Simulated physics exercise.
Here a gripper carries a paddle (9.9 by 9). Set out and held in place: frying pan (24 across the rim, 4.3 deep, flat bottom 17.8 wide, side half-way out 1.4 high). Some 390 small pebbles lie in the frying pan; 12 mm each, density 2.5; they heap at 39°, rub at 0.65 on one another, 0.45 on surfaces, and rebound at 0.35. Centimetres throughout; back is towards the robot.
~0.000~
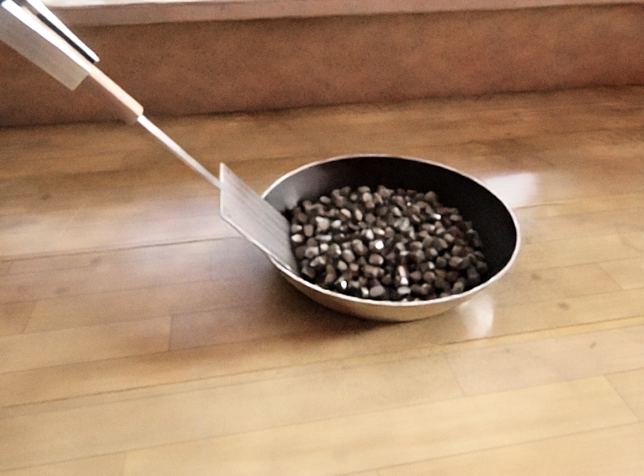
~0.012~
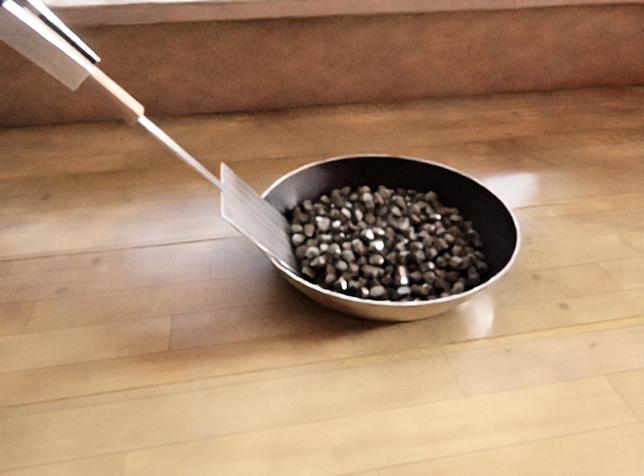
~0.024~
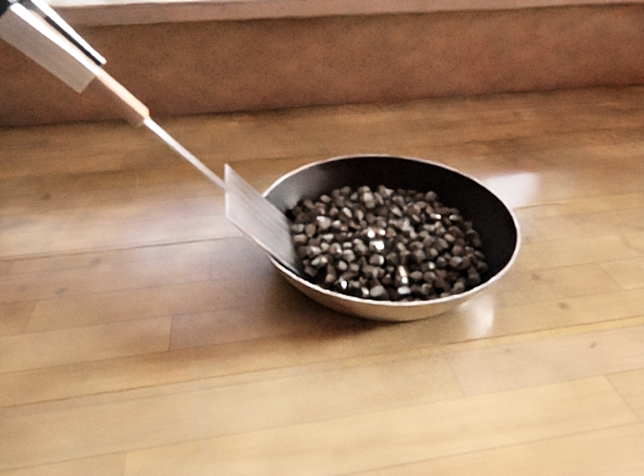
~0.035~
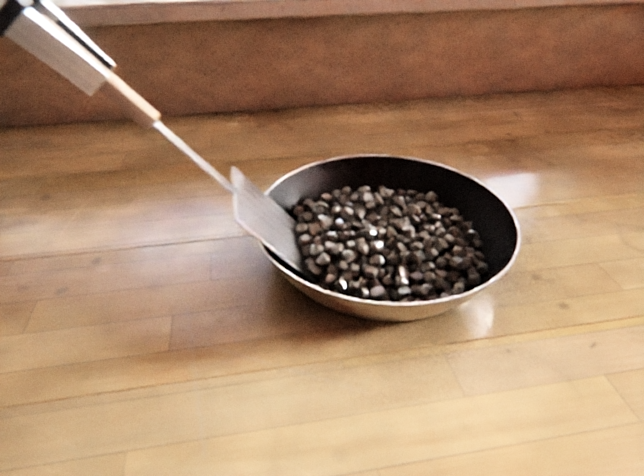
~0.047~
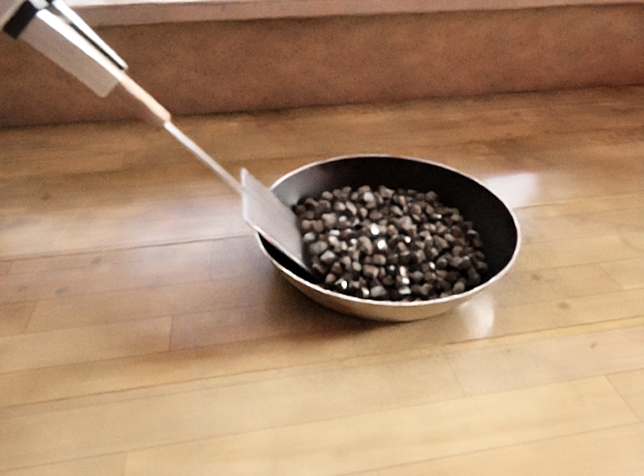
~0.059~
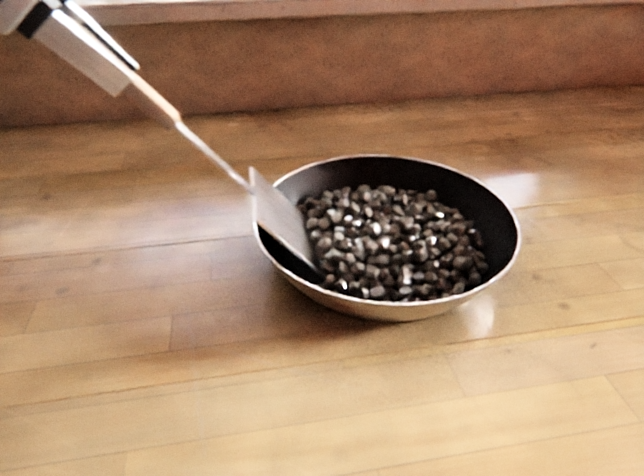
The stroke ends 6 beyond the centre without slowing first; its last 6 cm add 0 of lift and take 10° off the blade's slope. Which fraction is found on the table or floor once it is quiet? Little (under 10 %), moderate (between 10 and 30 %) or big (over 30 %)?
Answer: Little; under 10 % of the small pebbles finish on the table or floor.
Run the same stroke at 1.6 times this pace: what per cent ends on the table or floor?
About 10 per cent.
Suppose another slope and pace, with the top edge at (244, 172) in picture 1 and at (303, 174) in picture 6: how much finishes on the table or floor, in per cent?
Some 20 per cent.
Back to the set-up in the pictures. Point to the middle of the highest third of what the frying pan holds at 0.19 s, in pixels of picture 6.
At about (462, 216).
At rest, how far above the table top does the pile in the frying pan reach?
Some 6.0 cm.
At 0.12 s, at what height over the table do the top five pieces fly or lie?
Some 5 cm.
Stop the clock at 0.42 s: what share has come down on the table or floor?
About 5 per cent.
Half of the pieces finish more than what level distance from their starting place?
Some 5 cm.
After 0.12 s, sloping 51°, highest piece 5 above the table; 392 in the frying pan.
After 0.19 s, sloping 47°, highest piece 7 above the table; 391 in the frying pan, 1 on the blade or in flight.
After 0.42 s, sloping 41°, highest piece 6 above the table; 369 in the frying pan, 22 on the table or floor, 1 on the blade or in flight.
After 1.47 s, sloping 41°, highest piece 6 above the table; 368 in the frying pan, 24 on the table or floor.
In the end, 368 in the frying pan, 24 on the table or floor. That is 6 % on the table or floor.
